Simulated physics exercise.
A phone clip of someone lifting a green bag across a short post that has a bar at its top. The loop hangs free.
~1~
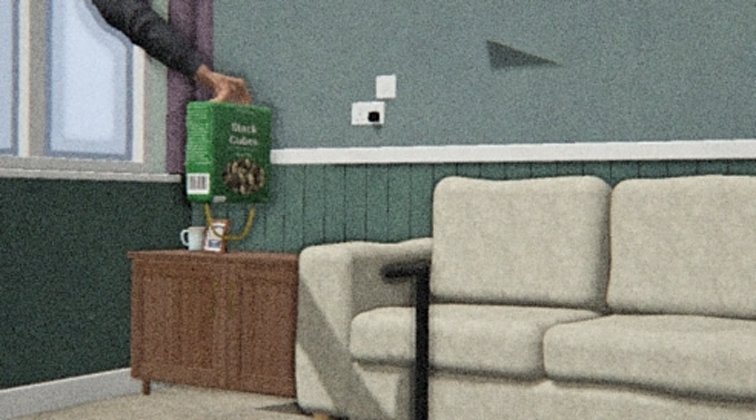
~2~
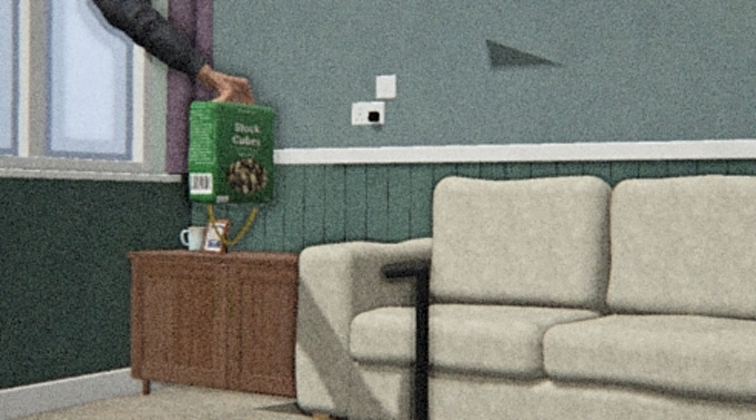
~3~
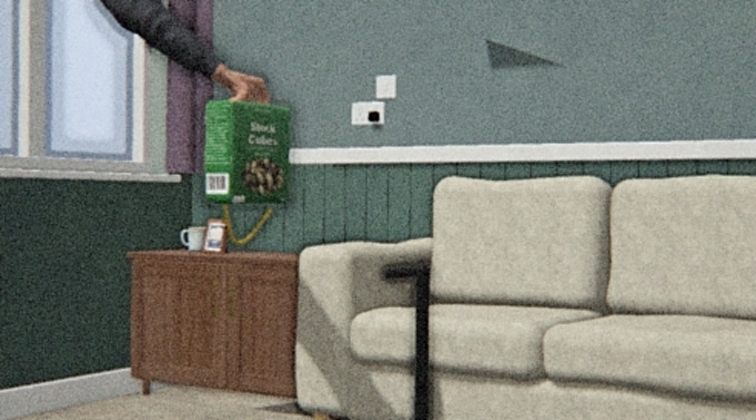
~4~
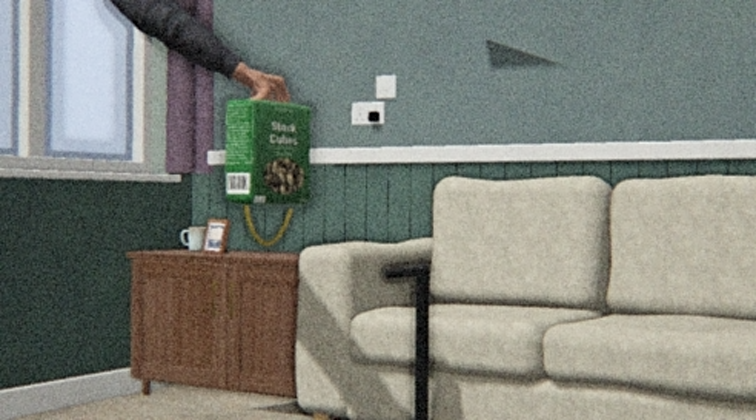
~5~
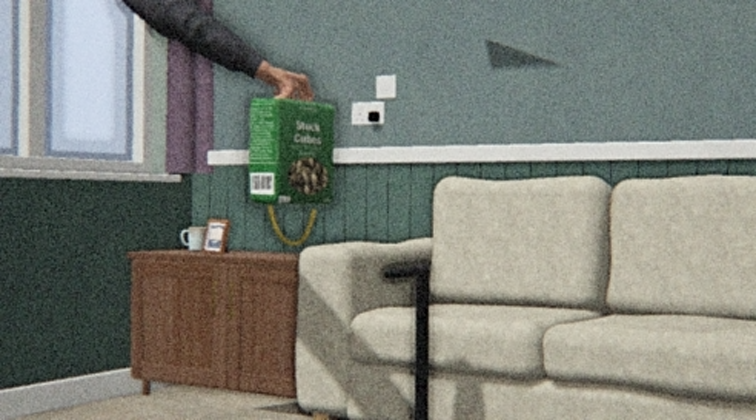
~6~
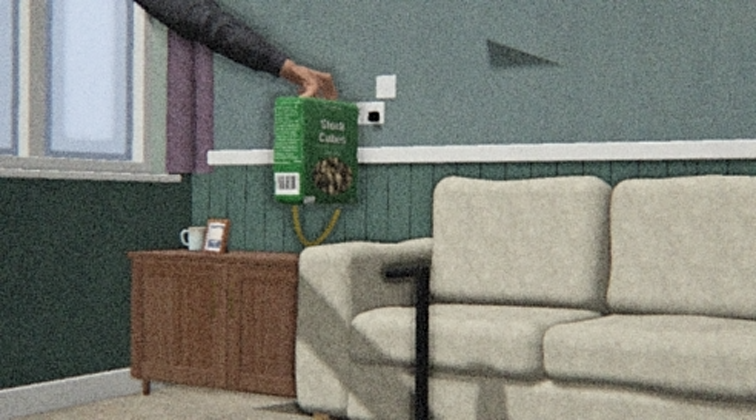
In the video, a hand holds a green bag labelled as stock cubes from above and carries it steadily to the right past a wooden cabinet, its yellowish loop hanging below, towards a dark post standing before a cream sofa.
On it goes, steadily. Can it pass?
Outcome: The green bag passes clear.
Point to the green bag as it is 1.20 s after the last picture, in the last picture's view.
Near (499, 149).
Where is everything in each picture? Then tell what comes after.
The first picture shows green bag (230, 155); hook tip (390, 274).
The second picture shows green bag (234, 154); bottom of the loop (229, 244).
The third picture shows green bag (249, 154).
The fourth picture shows green bag (270, 154); bottom of the loop (266, 244).
The fifth picture shows green bag (293, 153).
The sixth picture shows green bag (317, 153); bottom of the loop (309, 245); hook tip (390, 274); hook points towards it, loop hangs above the hook.
Then, 0.54 s on from there, bag over the post near (395, 152).
Then, 1.20 s on from there, bag past the post near (499, 150).
In the end, bag past the post near (565, 148). The green bag goes by freely.
